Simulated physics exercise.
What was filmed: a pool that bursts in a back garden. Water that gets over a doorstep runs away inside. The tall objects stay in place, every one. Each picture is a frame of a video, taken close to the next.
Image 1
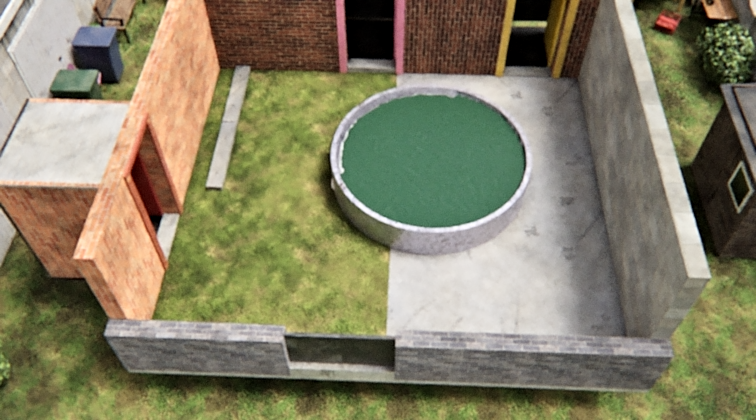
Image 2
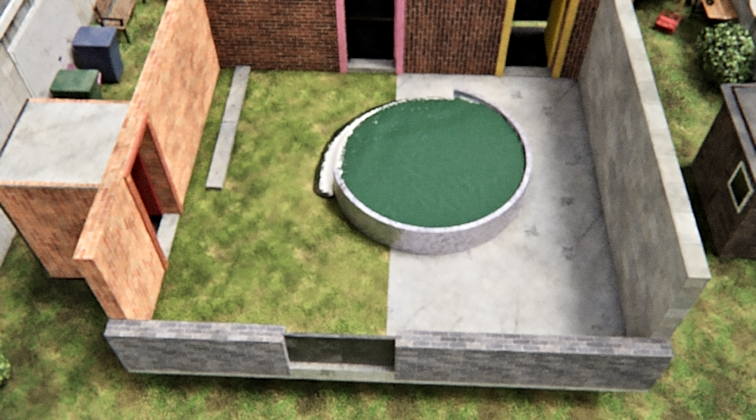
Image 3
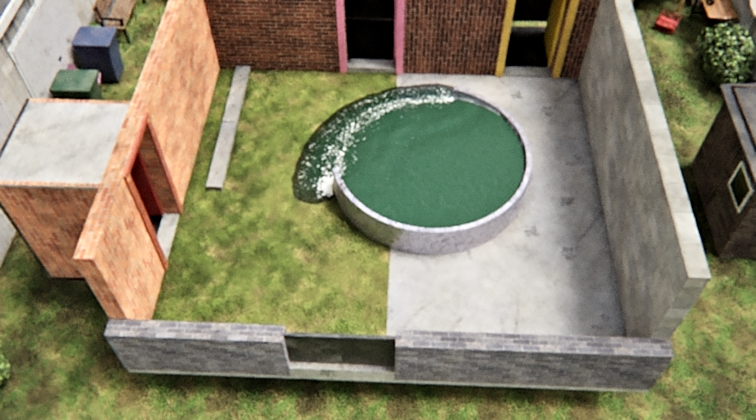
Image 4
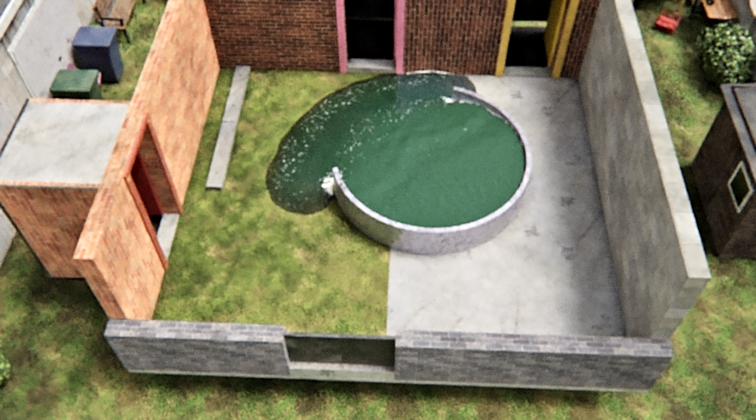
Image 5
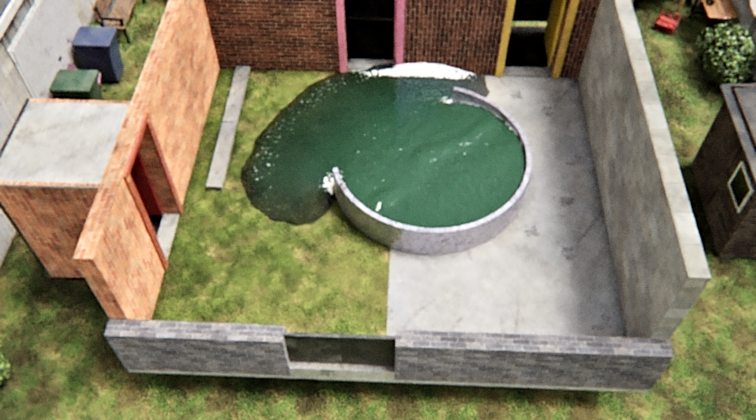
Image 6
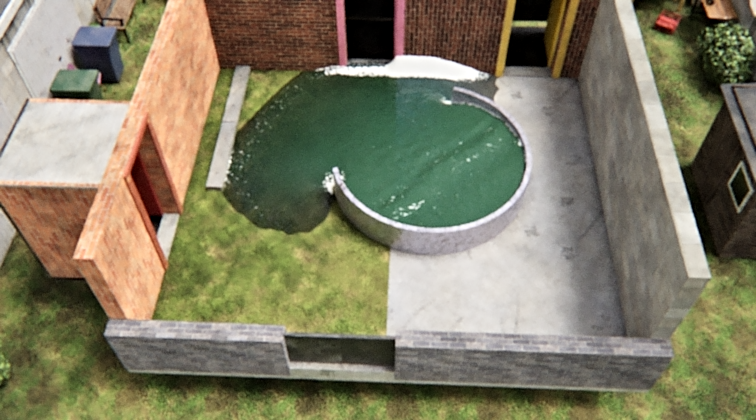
At first, still green water fills a round tank in a walled back garden. Then the tank's far left side opens and water pours out, spreading in a widening dark green sheet across the grass, foaming white along the brick wall behind and reaching the pale strip on the left.
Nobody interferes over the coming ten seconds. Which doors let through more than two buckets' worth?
Yellow door: Yes, more than two; red door: Yes, more than two; pink door: Yes, more than two.
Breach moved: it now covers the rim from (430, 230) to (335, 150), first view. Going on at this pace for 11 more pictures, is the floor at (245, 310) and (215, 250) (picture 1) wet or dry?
The first spot is swamped, the second swamped.
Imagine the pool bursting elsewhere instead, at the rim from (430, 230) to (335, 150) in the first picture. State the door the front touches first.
It's the red door that is reached before the others.
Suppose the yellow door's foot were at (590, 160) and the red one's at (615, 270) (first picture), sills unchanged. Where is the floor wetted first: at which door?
Result: The pink one.
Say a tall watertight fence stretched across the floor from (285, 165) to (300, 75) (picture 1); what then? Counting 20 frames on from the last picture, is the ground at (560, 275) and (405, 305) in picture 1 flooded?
Note: Point one left unsoaked, point two left unsoaked.
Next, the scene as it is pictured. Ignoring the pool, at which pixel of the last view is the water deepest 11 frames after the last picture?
Deepest point: Roughly (220, 71).
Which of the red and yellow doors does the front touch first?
Answer: The door marked yellow.
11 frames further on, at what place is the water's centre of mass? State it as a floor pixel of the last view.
The water's centre sits above (371, 140).
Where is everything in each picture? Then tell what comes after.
The first picture shows still water in the round tank at (431, 155).
In the second picture, the front is at a hidden place, out from the gap on the round tank's far side.
In the third picture, water pours out on the round tank's far side and has run to (300, 195).
In the fourth picture, the front is at (462, 79), out from the gap on the round tank's far side.
In the fifth picture, water pours out on the round tank's far side and has run to (479, 77).
In the sixth picture, water pours out on the round tank's far side and has run to (231, 196).
A moment on, water covers 35 % of the floor; the yellow door wet at the sill, nothing in, the red door not reached, the pink door over two buckets in.
Next, water covers 50 % of the floor; the yellow door wet at the sill, nothing in, the red door wet at the sill, nothing in, the pink door far over two buckets in.
Then, water covers 55 % of the floor; the yellow door under two buckets in, the red door under two buckets in, the pink door far over two buckets in.
Later, water covers 90 % of the floor; the yellow door under two buckets in, the red door over two buckets in, the pink door far over two buckets in.
In the end, water covers 95 % of the floor; the yellow door over two buckets in, the red door far over two buckets in, the pink door far over two buckets in.
